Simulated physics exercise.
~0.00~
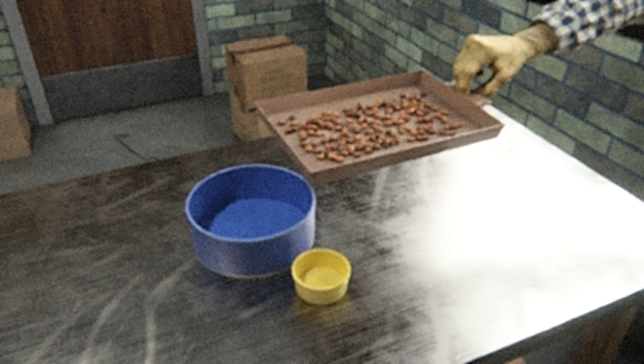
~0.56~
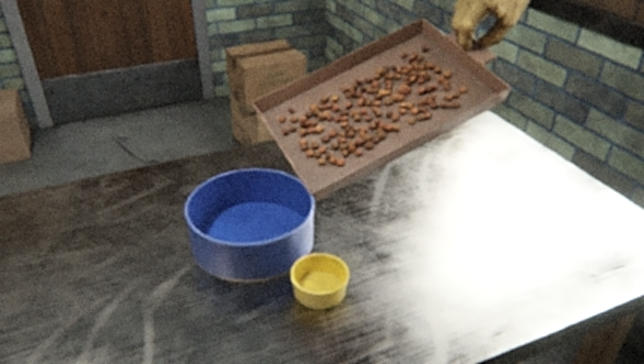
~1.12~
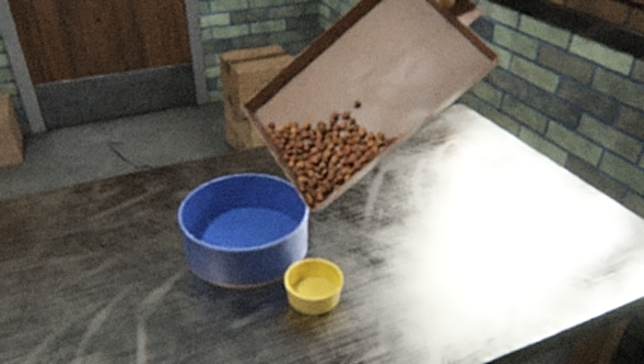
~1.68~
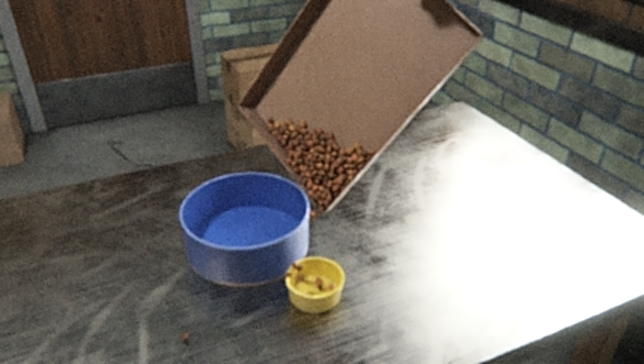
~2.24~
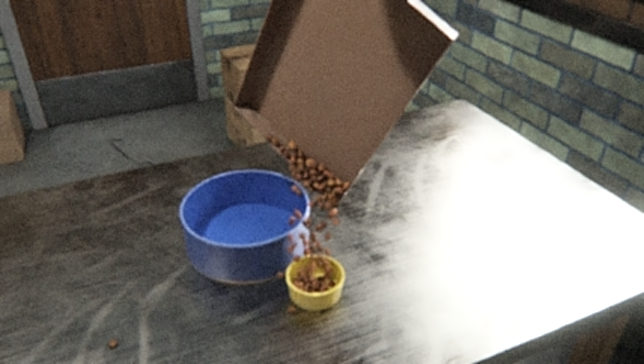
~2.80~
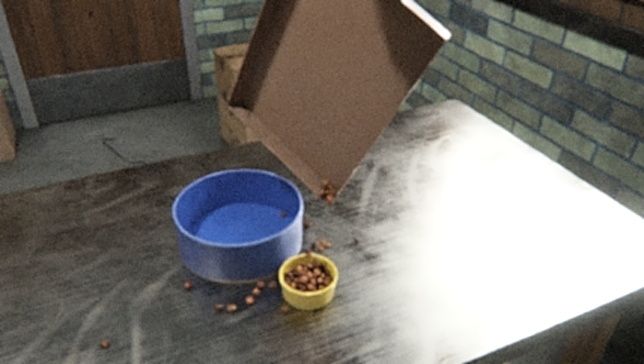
A gloved hand in a checked sleeve holds a shallow brown tray of small reddish-brown pieces above a dark, scuffed table, seen from above in a room with brick walls, a brown door and cardboard boxes. A blue pot stands on the table with a small yellow dish to its right and nearer. The tray tips steadily, and the pieces slide into a heap at its lower corner. They then spill over the edge, mostly into the yellow dish. The dish ends up heaped, with several pieces scattered on the table and a few still at the tray's corner.
